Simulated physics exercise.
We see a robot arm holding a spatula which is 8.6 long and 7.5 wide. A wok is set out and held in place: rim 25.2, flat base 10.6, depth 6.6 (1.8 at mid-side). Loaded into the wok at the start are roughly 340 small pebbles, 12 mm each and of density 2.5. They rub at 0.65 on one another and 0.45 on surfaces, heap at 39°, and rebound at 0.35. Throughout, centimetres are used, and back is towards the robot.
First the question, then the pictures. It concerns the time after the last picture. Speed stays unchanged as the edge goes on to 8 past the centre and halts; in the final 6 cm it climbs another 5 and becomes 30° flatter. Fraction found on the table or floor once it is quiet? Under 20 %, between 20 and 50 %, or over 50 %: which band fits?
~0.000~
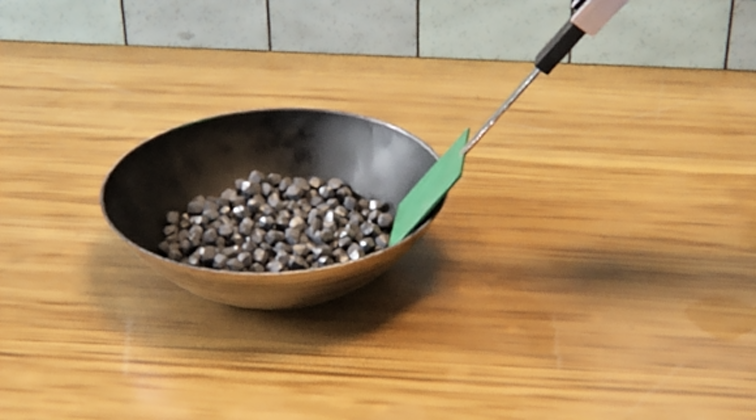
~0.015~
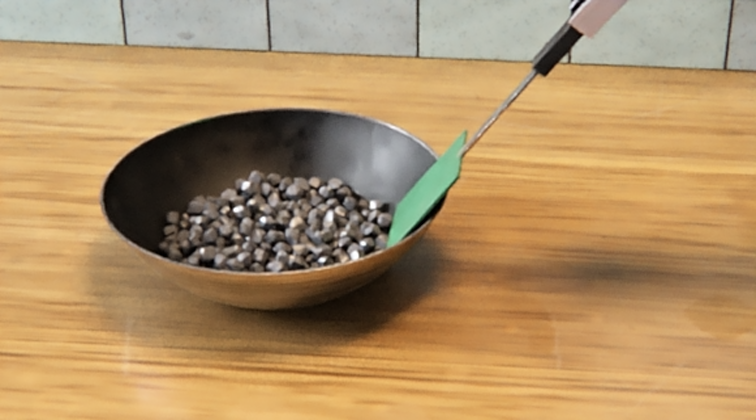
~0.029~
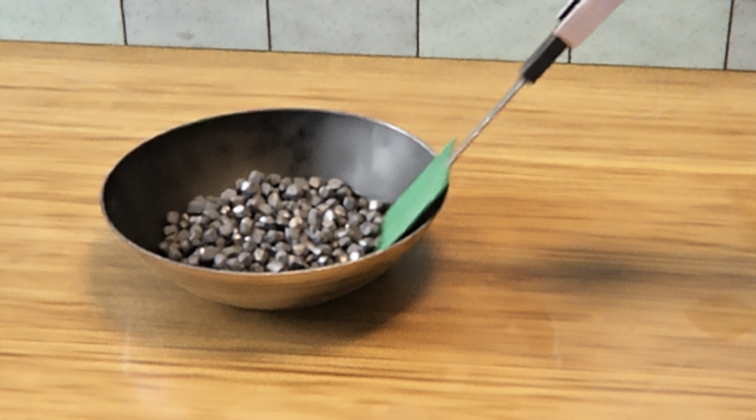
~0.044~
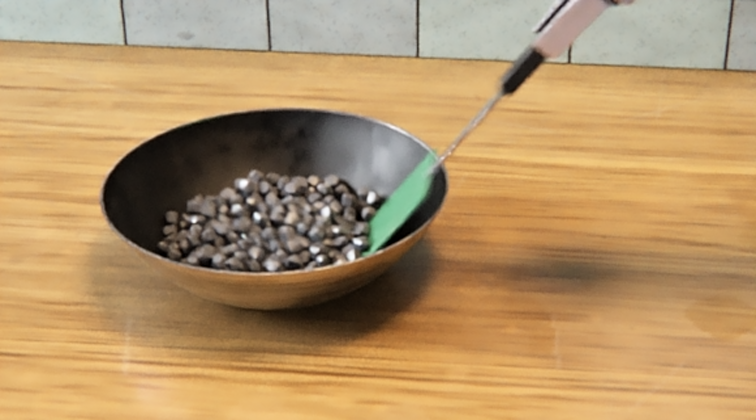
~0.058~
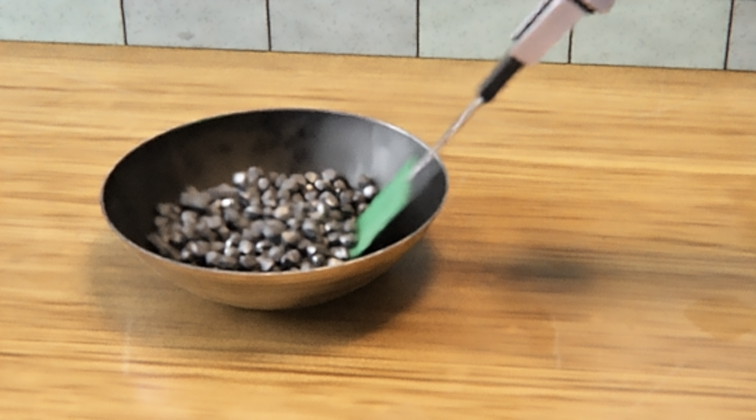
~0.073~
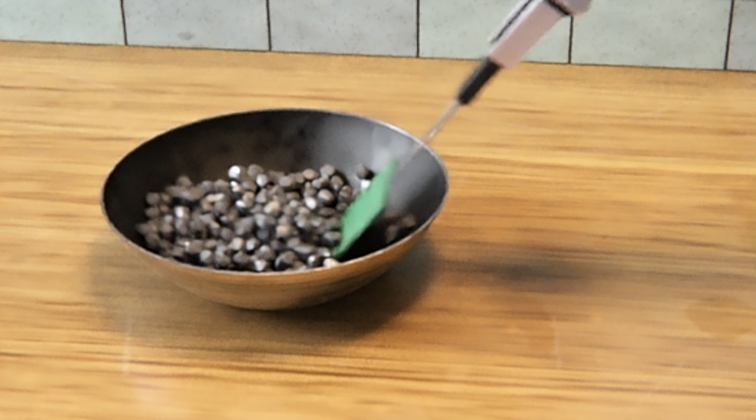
The band that fits is between 20 and 50 %.
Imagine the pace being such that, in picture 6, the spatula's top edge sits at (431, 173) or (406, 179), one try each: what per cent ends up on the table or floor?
Close to 5 per cent in the first try and close to 25 per cent in the second.
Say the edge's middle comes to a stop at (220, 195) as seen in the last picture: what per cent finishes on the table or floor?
Something close to 5 in a hundred.
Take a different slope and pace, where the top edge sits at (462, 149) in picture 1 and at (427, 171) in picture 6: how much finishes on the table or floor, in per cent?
About 10 per cent.
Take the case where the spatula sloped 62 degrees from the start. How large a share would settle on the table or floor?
I'd expect near 35 percent then.
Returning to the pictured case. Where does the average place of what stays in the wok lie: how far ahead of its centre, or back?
Ahead, by about 3.0 cm.
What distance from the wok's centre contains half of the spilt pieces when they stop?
It works out to near 30 cm.
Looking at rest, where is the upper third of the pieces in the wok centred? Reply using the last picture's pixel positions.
Somewhere around (193, 230) in the last picture.
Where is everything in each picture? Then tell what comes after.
The first frame shows spatula top edge at (465, 151), sloping 53°; upper third of the load around (272, 231), from x 165 to 385, top at y 180; 339 in the wok.
The second frame shows spatula top edge at (463, 153), sloping 53°; upper third of the load around (272, 231), from x 165 to 385, top at y 180.
The third frame shows spatula top edge at (451, 161), sloping 53°; upper third of the load around (272, 231), from x 165 to 380, top at y 180.
The fourth frame shows spatula top edge at (431, 172), sloping 53°; upper third of the load around (274, 230), from x 165 to 380, top at y 175.
The fifth frame shows spatula top edge at (410, 178), sloping 53°; upper third of the load around (262, 225), from x 155 to 385, top at y 175.
The sixth frame shows spatula top edge at (390, 180), sloping 53°; upper third of the load around (248, 222), from x 145 to 405, top at y 170; 339 in the wok.
After 0.11 s, sloping 53°, highest piece 9 above the table; 338 in the wok, 1 on the blade or in flight.
After 0.15 s, sloping 43°, highest piece 14 above the table; 335 in the wok, 4 on the blade or in flight.
After 0.36 s, sloping 23°, highest piece 25 above the table; 218 in the wok, 43 on the table or floor, 78 on the blade or in flight.
After 1.41 s, sloping 23°, highest piece 7 above the table; 217 in the wok, 122 on the table or floor.
At rest, 217 in the wok, 122 on the table or floor. That is 36 % on the table or floor.
